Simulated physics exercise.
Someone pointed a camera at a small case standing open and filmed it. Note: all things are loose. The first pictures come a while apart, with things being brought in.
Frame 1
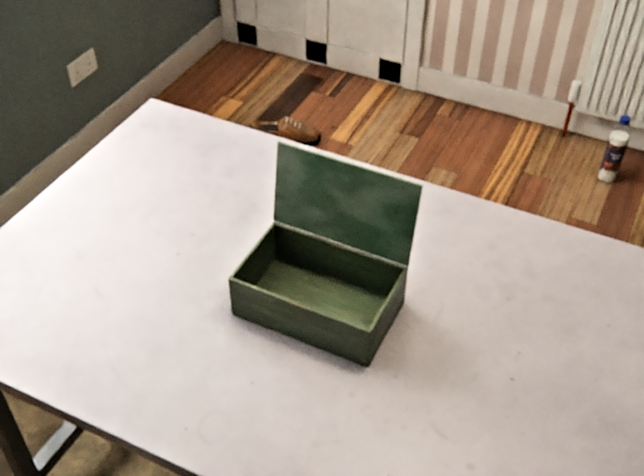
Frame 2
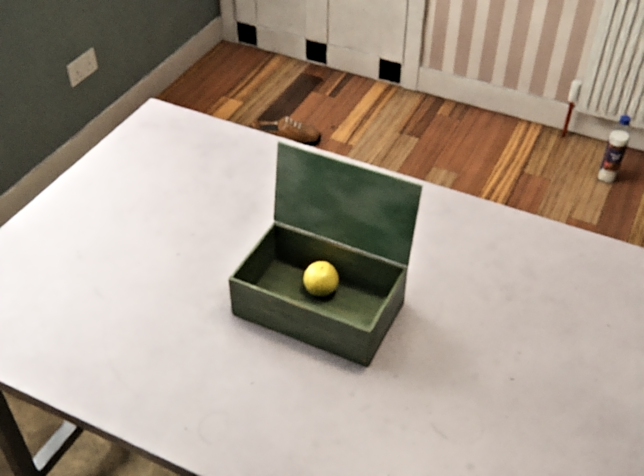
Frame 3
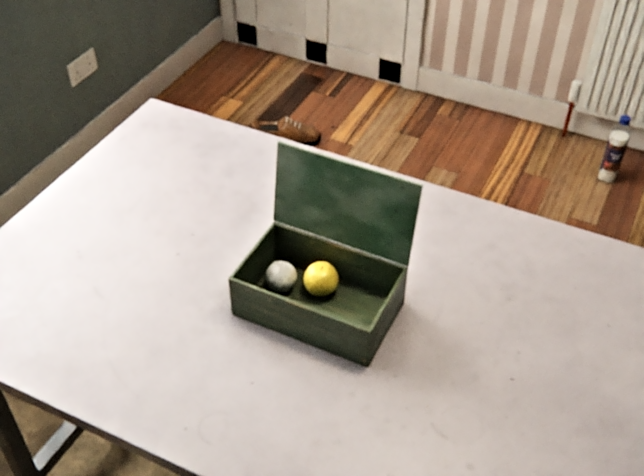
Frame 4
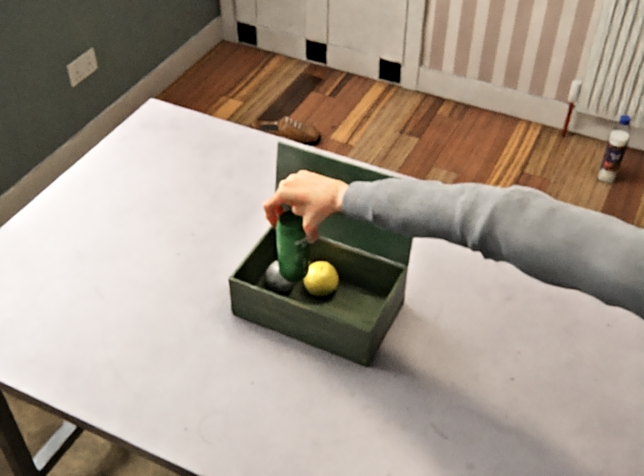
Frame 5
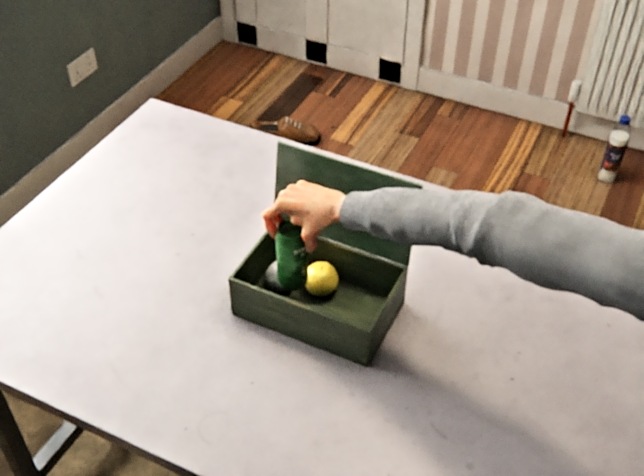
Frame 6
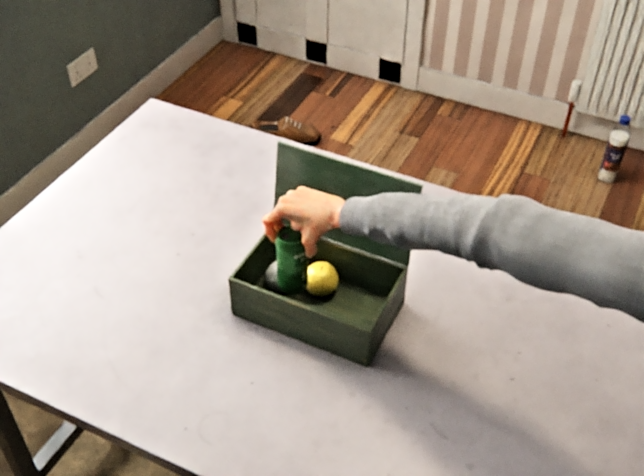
On a pale table in a room with a wooden floor, an open green box sits empty, then holds a yellow apple, and then a small grey ball beside it on the left. A grey-sleeved arm reaches in from the right, its hand lowering a green can slightly into the box.
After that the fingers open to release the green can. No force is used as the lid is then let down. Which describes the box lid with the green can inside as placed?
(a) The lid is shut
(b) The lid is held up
(b) The lid is held up.
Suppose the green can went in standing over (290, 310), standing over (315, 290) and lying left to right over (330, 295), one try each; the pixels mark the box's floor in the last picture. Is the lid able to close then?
So: First open, second shut tight, third open.
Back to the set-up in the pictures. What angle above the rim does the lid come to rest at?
The lid sits around 25° above the rim.
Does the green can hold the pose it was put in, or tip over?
Simply put, the green can remains unturned.
Then, 1.30 s later than the last frame, lid 78° above the rim; green can moved about its own width near (293, 285).
Then, 1.90 s later than the last frame, lid 35° above the rim; green can moved about its own width near (293, 285).
When it is over, lid 27° above the rim; moved from the start, green can; the other 2 as before. End places, in pixels of the last picture, green can near (293, 285).
